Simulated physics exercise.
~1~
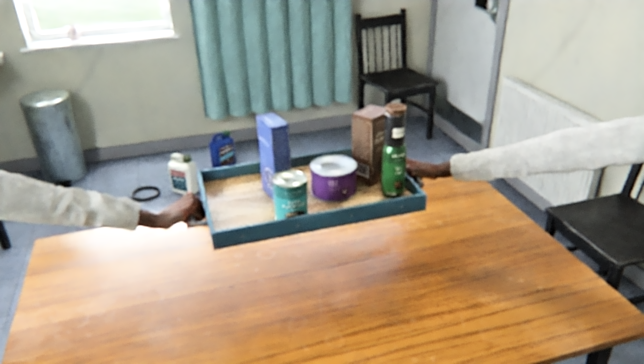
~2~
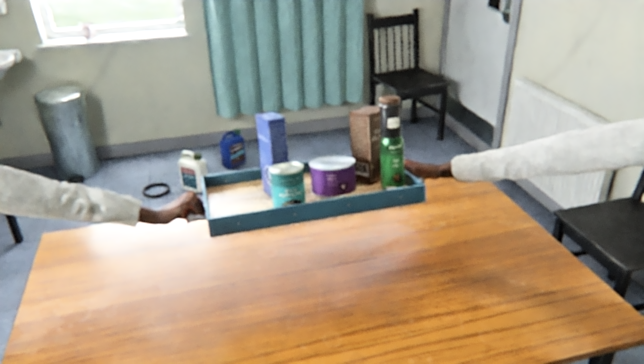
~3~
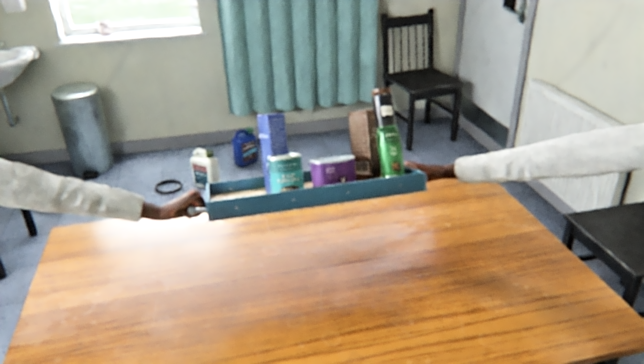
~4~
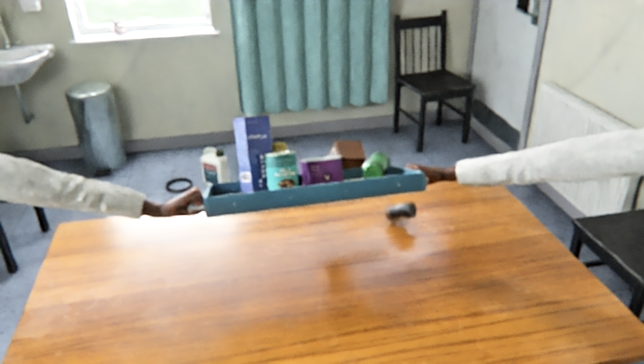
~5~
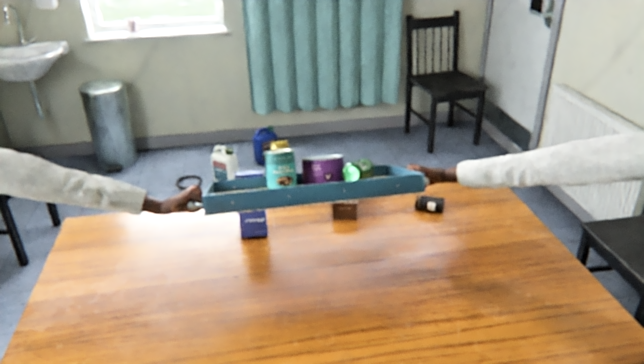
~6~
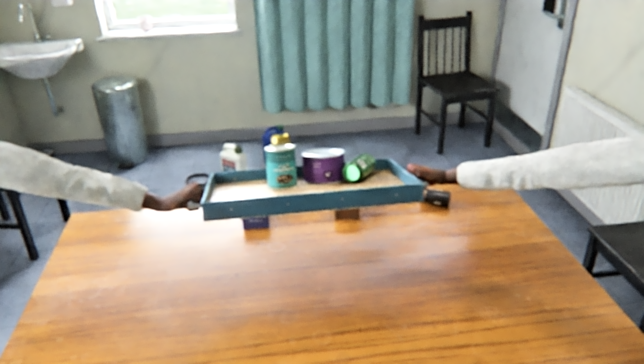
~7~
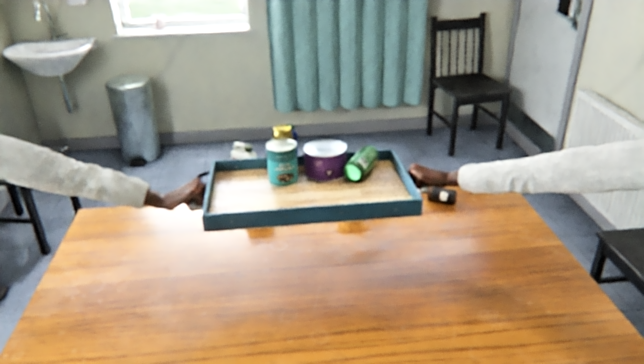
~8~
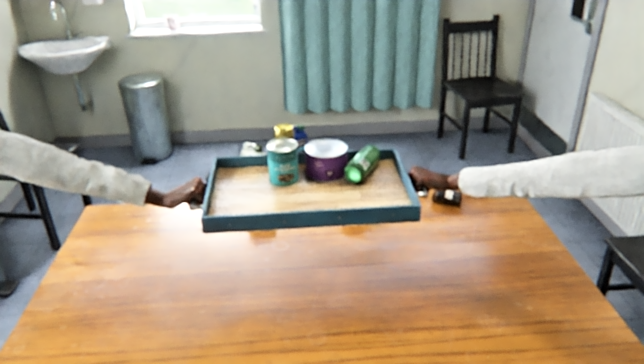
In a plain room, two hands tilting a loaded tray above a wooden table, packages falling off, then levelling it, green container toppled.
